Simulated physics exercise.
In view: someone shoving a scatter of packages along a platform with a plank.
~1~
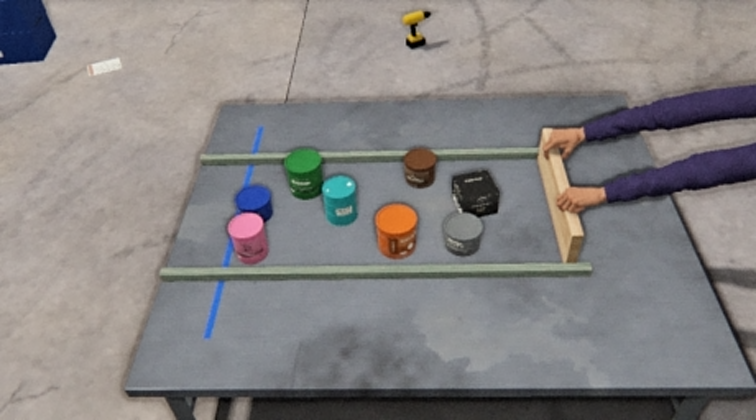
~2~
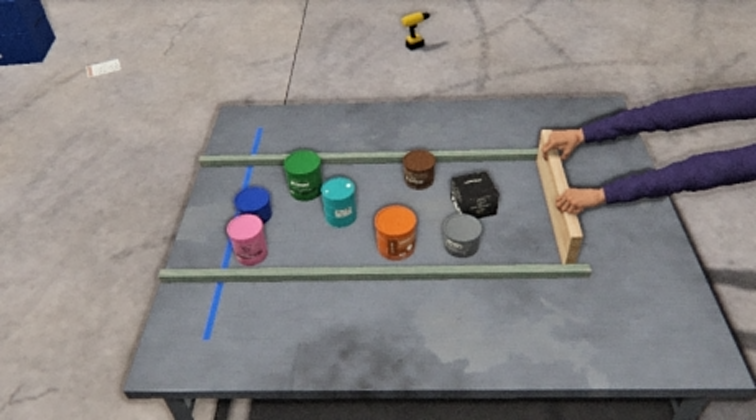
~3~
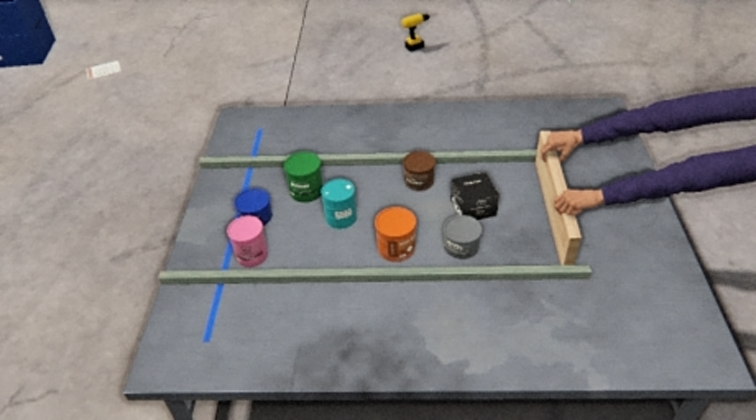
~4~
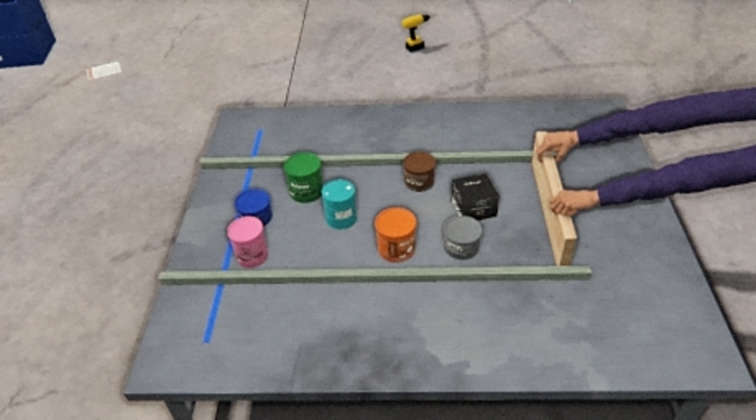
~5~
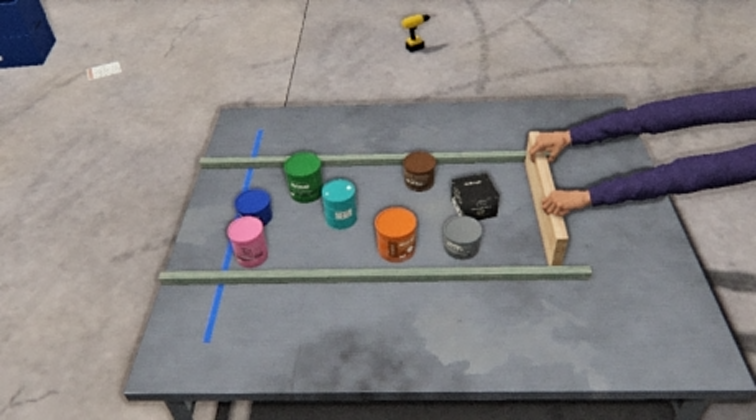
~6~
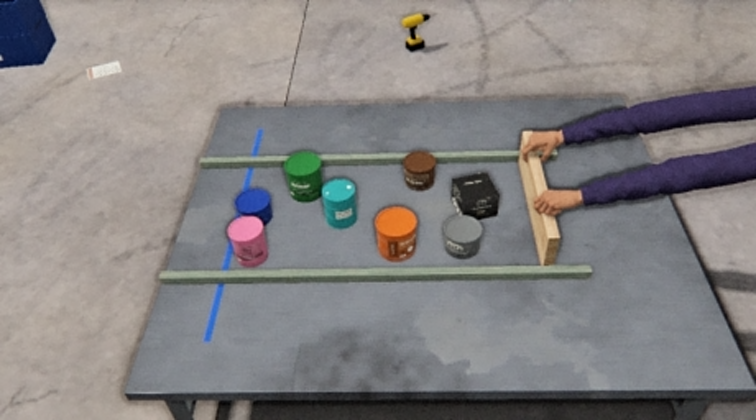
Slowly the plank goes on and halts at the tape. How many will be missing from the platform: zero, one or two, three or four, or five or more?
Outcome: The number that fall off is one or two.
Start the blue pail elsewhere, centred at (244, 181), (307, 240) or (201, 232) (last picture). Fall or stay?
The blue pail tumbles off; goes over; falls.
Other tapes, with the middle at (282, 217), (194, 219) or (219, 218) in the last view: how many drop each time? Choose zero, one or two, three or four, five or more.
One after another: Not one; five or over; five or over.
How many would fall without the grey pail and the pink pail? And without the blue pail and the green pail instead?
Fallen: 1, and 1 in the other try.
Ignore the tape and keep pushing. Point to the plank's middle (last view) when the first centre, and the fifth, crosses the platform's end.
Near (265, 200) and (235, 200).
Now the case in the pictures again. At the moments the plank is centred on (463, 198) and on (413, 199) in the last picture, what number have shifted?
The counts are 2 and 4.
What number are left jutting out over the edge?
That would be 3.
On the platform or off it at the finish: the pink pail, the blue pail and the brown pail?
The pink pail tumbles off; the blue pail tumbles off; the brown pail is kept.
Early on, none off yet; blue pail at rest near (255, 209); pink pail at rest near (249, 242); green pail at rest near (305, 178).
A while later, none off yet; blue pail moving near (252, 208); pink pail travelled a little near (239, 243); green pail travelled a little near (291, 175).
Finally, the number that fall off is one or two; lost, pink pail and blue pail.
